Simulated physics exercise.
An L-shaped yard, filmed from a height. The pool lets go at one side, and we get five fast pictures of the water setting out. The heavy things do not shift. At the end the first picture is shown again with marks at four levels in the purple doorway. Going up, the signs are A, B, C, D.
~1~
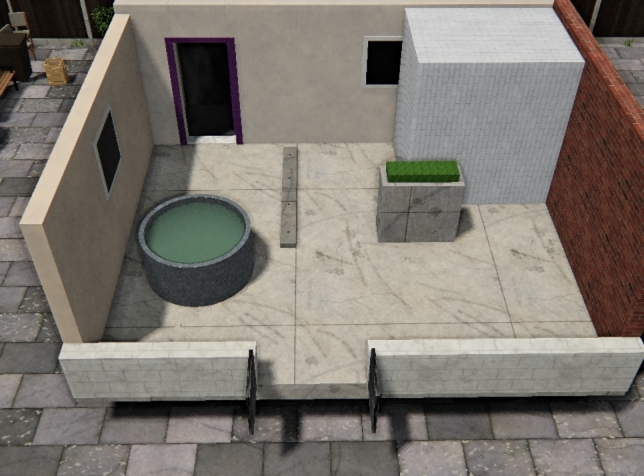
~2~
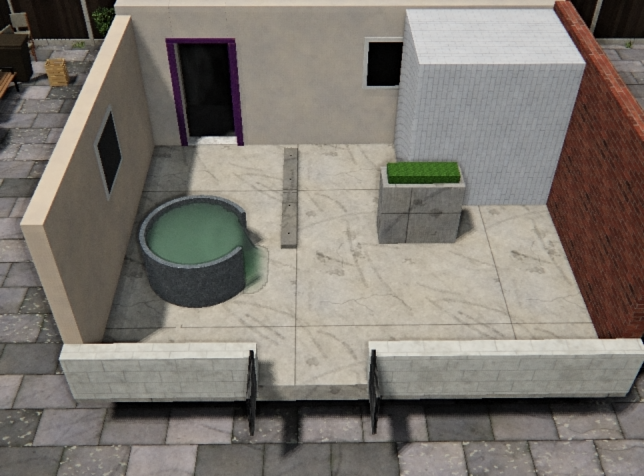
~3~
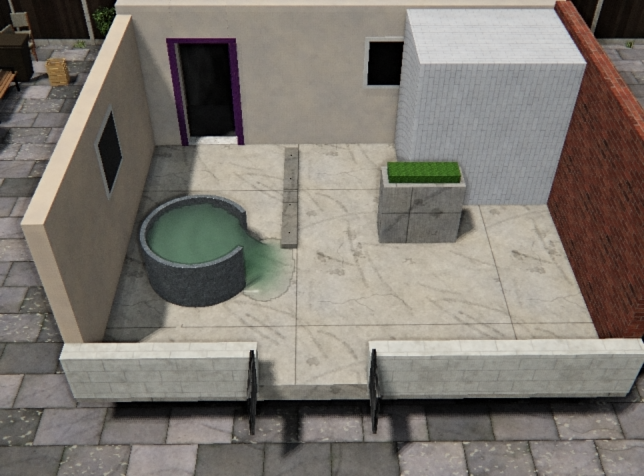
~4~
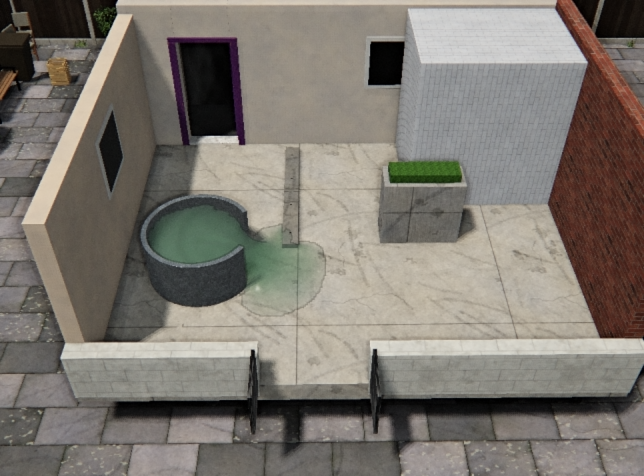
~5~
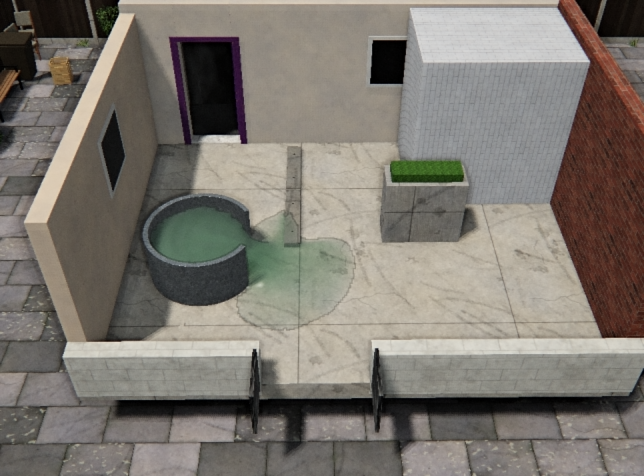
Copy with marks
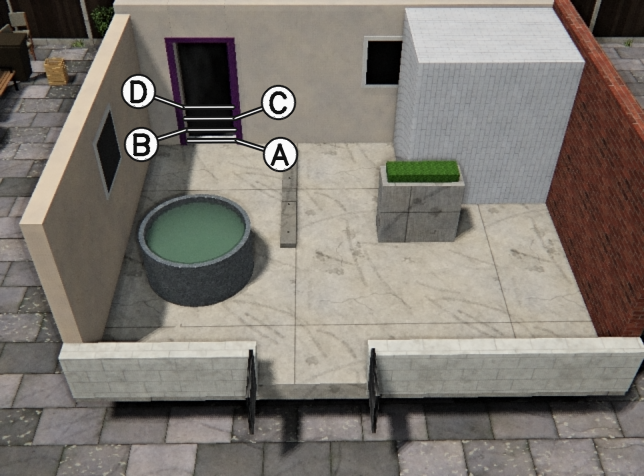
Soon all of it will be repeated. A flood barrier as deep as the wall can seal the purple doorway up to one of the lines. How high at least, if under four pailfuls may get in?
Choose A.
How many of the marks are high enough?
All four.
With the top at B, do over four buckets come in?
No.
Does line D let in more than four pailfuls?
No.
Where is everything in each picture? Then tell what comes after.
Water in the pool at rest, its middle at (196, 233); foot of the purple doorway at (212, 144); open gate at (312, 338).
Water covers 1 % of the ground and shows as far out as (260, 250).
Water covers 2 % of the ground and shows as far out as (280, 243).
Water covers 5 % of the ground and shows as far out as (316, 248).
Water covers 9 % of the ground and shows as far out as (350, 263).
On the marked copy, A at (212, 140); B at (210, 129); C at (209, 118); D at (208, 107); from the bottom up A, B, C, D.
If A is chosen, nothing gets over.
If B is chosen, nothing gets over.
If C is chosen, nothing gets over.
If D is chosen, nothing gets over.
